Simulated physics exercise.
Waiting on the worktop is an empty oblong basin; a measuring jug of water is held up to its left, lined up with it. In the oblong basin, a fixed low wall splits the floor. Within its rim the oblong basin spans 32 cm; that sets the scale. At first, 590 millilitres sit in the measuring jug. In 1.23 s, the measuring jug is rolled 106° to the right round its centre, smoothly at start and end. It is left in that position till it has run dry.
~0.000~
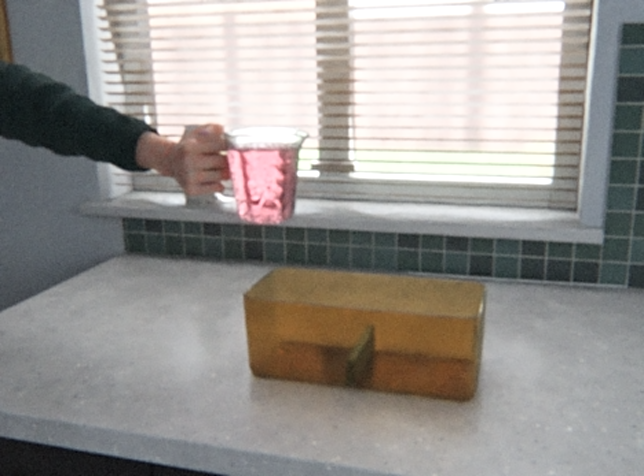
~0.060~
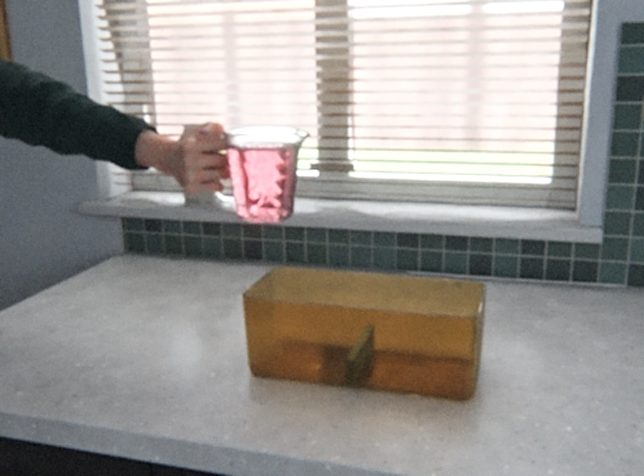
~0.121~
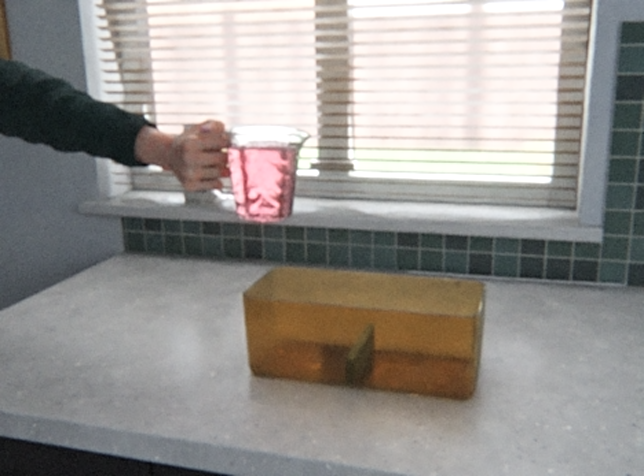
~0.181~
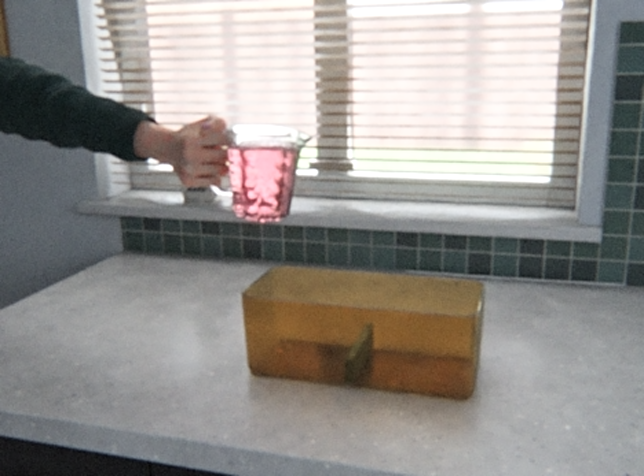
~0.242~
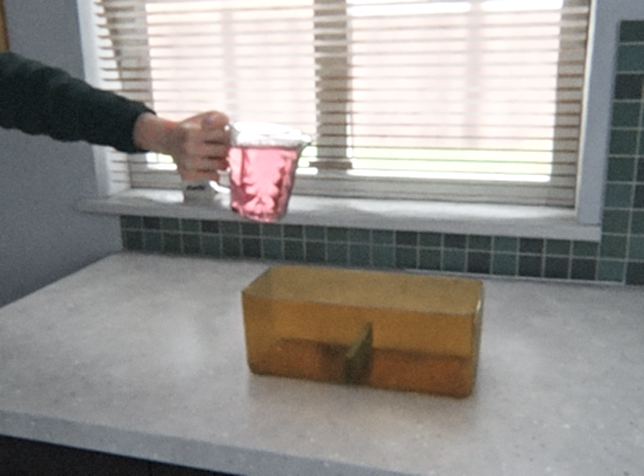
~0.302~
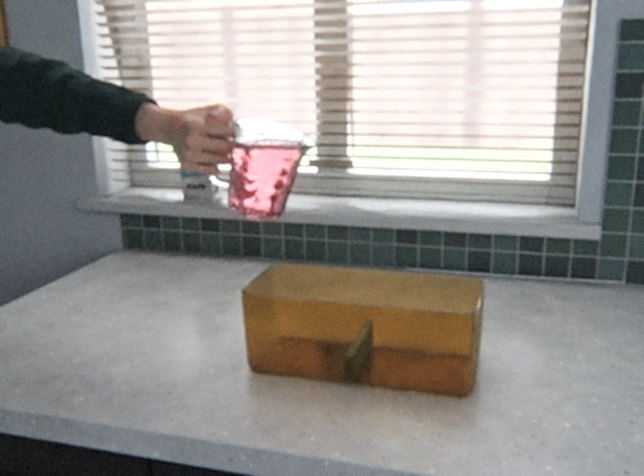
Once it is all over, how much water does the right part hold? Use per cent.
The right part holds about 64 per cent.
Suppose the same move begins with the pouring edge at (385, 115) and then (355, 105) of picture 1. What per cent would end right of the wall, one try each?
75 per cent first, 95 per cent second.
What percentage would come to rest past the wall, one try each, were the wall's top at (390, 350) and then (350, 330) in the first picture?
Around 10 and 80 percent, in that order.
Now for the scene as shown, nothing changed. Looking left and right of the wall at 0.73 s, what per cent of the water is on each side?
I'd say some 1 in a hundred on the left and 7 on the right.
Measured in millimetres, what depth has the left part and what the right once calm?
On the left it stands about 10 mm, on the right about 18 mm.
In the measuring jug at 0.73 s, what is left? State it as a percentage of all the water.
Still held: Roughly 74 % of the total.
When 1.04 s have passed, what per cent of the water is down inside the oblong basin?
Around 62 parts in a hundred.
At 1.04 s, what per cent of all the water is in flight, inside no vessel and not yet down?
Something like 20 per cent of the total.
By 0.73 s the tilt is 68° and 74 per cent is still to pour, 1 is left of the wall and 7 right of it.
By 1.04 s the tilt is 100° and 19 per cent is still to pour, 11 is left of the wall and 51 right of it.
By 1.37 s the tilt is 106° and 0 per cent is still to pour, 33 is left of the wall and 64 right of it.
By 1.73 s the tilt is 106° and 0 per cent is still to pour, 35 is left of the wall and 64 right of it.
At rest 35 per cent lies left of the wall, 64 right of it and 1 outside.
